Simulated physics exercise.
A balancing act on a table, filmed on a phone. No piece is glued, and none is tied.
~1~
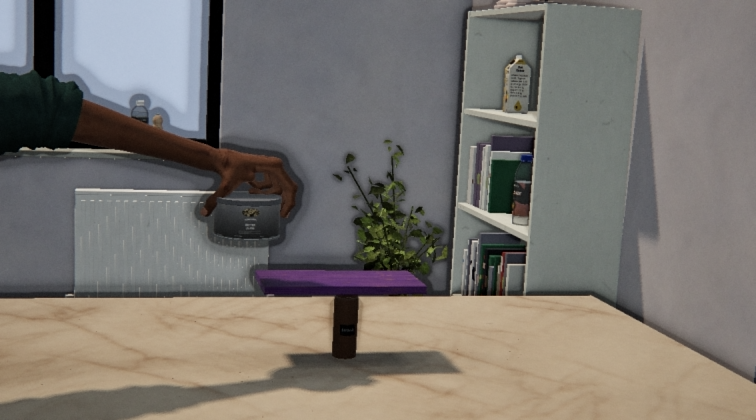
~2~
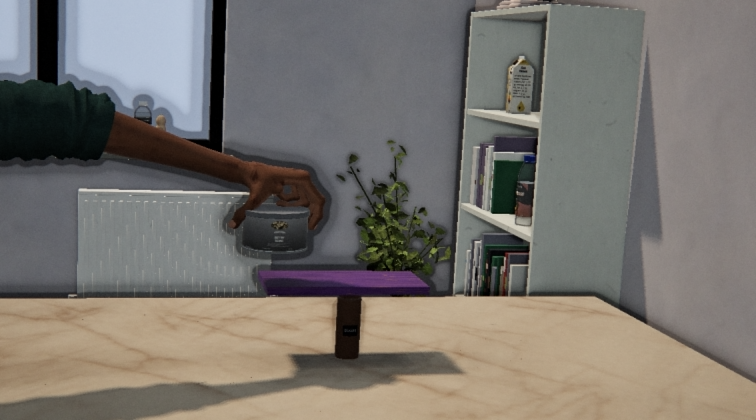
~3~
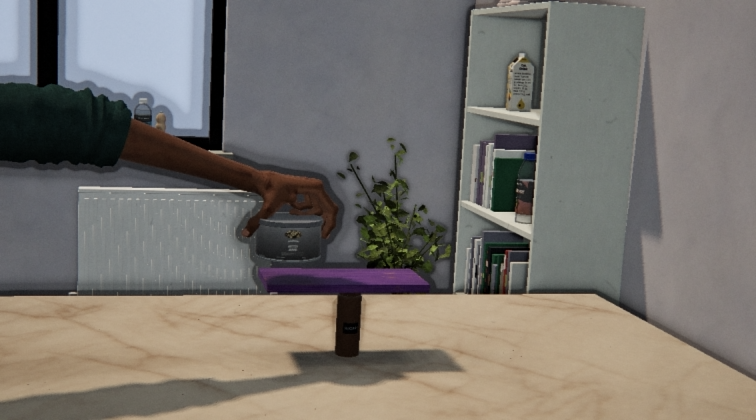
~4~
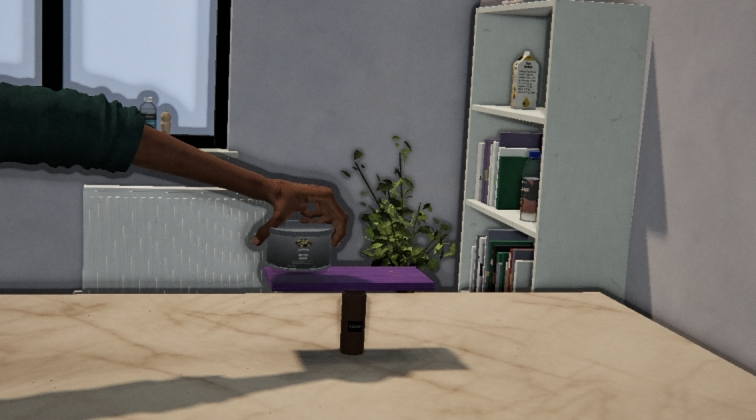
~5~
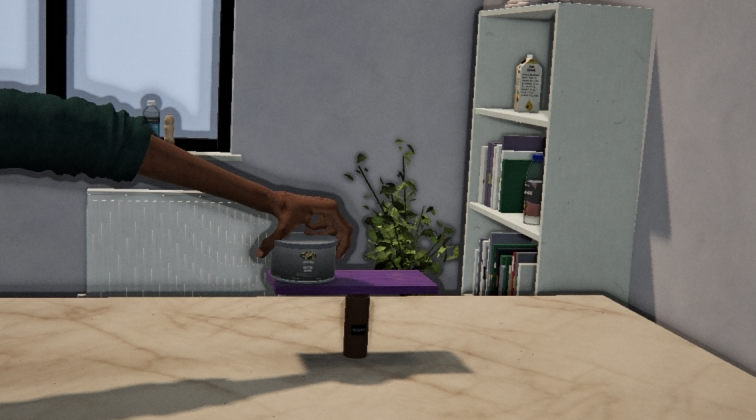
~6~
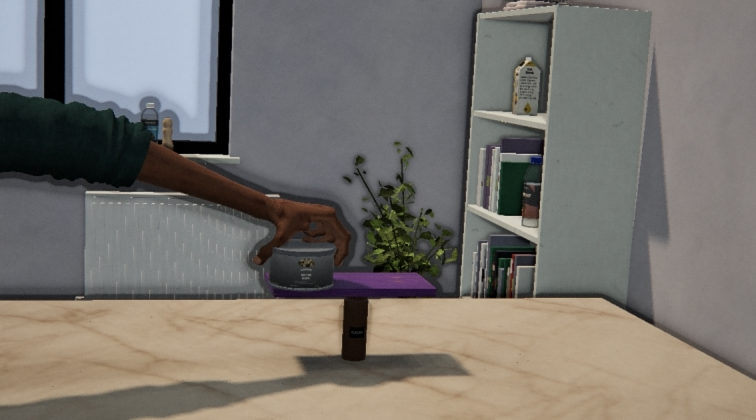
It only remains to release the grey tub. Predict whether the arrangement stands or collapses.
It collapses.
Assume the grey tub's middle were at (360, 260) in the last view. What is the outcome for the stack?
After that, it remains intact.
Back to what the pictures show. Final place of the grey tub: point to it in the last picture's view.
Look around (290, 338) in the final frame.
Then, 0.40 s on from there, grey tub now fallen; purple board turned 53° from how it was put.
Then, 0.50 s on from there, purple board turned 46° from how it was put; brown shaker turned 10° from how it was put.
Then, 0.60 s on from there, purple board now fallen; brown shaker turned 53° from how it was put.
Then, 0.80 s on from there, brown shaker now fallen.
In the end, fallen, grey tub, brown shaker and purple board. At the end, from the last picture's camera, grey tub near (290, 338). The stack gives way.
